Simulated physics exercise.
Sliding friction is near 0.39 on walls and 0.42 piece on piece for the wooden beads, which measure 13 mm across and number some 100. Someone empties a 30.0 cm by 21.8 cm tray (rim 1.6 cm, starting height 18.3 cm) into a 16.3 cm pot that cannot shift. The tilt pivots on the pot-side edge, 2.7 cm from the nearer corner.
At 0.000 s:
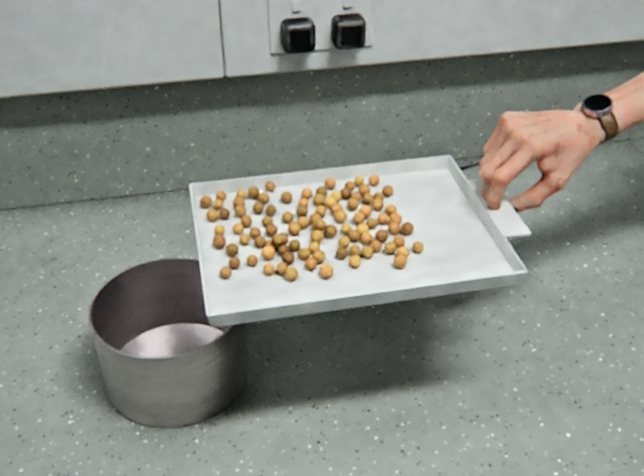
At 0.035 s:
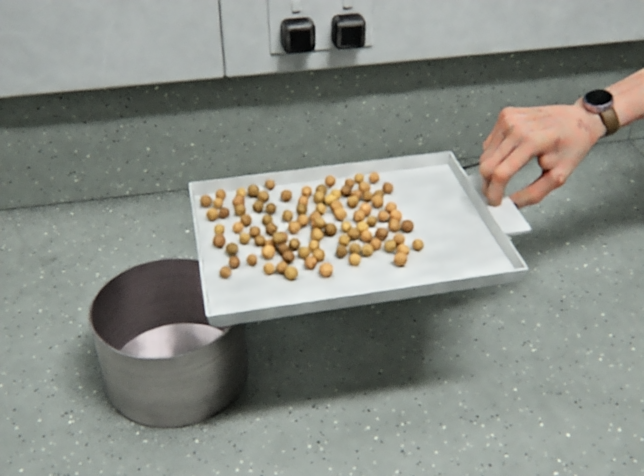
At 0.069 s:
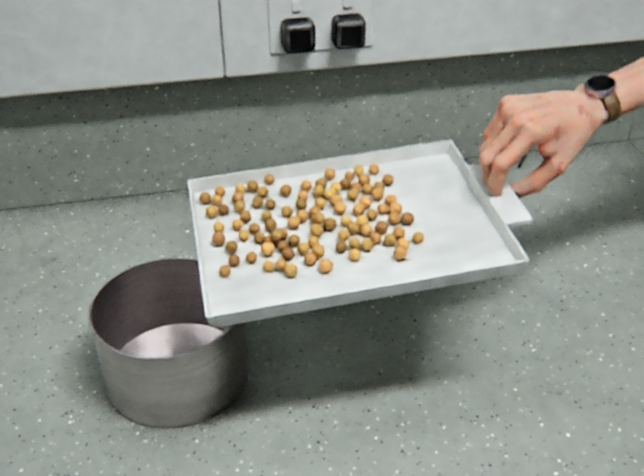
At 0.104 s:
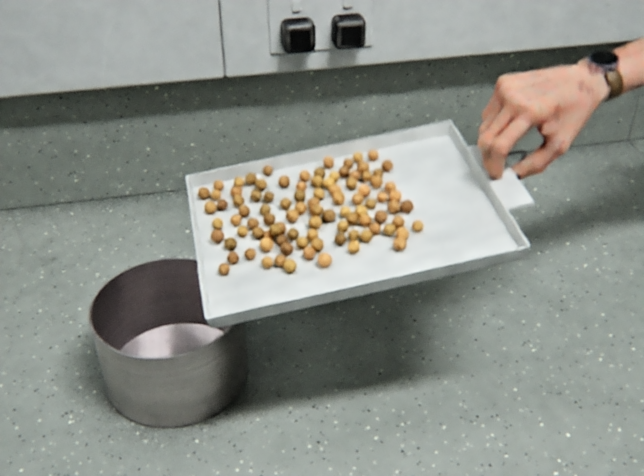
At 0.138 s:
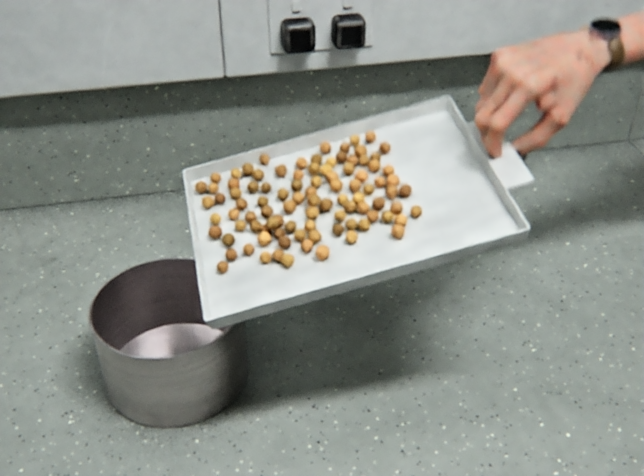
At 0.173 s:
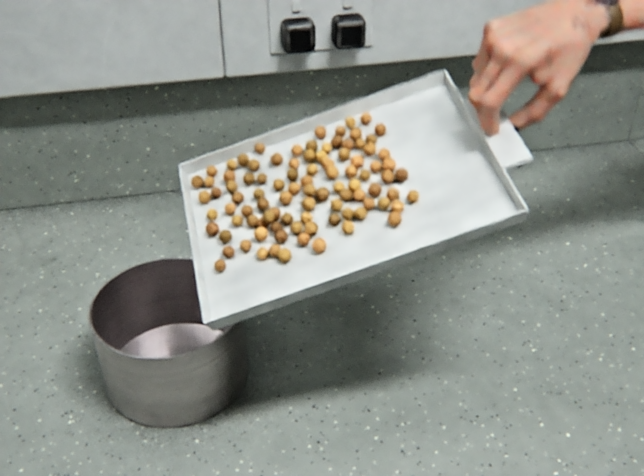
A hand wearing a watch held a white tray of small round brown pieces beside a metal pot, then raised the right end steadily, tilting the tray toward the pot while the pieces stayed bunched together.
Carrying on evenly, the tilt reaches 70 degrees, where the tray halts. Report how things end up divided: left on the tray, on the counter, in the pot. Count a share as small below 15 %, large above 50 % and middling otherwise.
Tray: Middling. Counter: Large. Pot: Small.
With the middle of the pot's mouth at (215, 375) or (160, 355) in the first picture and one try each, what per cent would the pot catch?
I'd say some 40 per cent for the first and some 40 per cent for the second.
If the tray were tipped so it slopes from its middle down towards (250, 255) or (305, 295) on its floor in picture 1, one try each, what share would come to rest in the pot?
Estimate: Some 30 % and some 0 % respectively.
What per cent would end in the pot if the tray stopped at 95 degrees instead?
That would give about 0 per cent.
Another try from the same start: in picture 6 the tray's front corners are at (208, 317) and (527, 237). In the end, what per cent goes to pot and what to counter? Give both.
Final per cent - pot 0, counter 20.
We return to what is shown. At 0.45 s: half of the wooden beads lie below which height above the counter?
Some 26 cm above the counter.
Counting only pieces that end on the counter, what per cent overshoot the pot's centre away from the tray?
Roughly 90 percent of the spill.
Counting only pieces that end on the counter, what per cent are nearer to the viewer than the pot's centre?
Share: Roughly 90 %.
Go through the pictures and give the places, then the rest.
Tray tilt 0 degrees, front corners at (210, 313) and (524, 270); middle of the pieces at (318, 226); pot at (166, 304), in the first picture.
Tray tilt 1 degrees, front corners at (210, 313) and (524, 267); middle of the pieces at (318, 225), in the second picture.
Tray tilt 3 degrees, front corners at (209, 314) and (525, 259), lowest corner left front; middle of the pieces at (317, 220), in the third picture.
Tray tilt 8 degrees, front corners at (208, 316) and (526, 245), lowest corner left front; middle of the pieces at (316, 211), in the fourth picture.
Tray tilt 13 degrees, front corners at (207, 318) and (526, 227), lowest corner left front; middle of the pieces at (313, 201), in the fifth picture.
Tray tilt 19 degrees, front corners at (206, 320) and (524, 208), lowest corner left front; middle of the pieces at (309, 190); pot at (166, 304). Its pace works out near 170 degrees a second, in the sixth picture.
Then, at 0.34 s, tilt 47 degrees; the tray holds 100 %, the pot 0 %.
After 0.45 s, tilt 65 degrees; the tray holds 100 %, the pot 0 %.
After 0.69 s, tilt 70 degrees; the tray holds 35 %, the pot 0 %.
By 2.2 s all is still; tray 25 %, counter 70 %, pot 0 %.
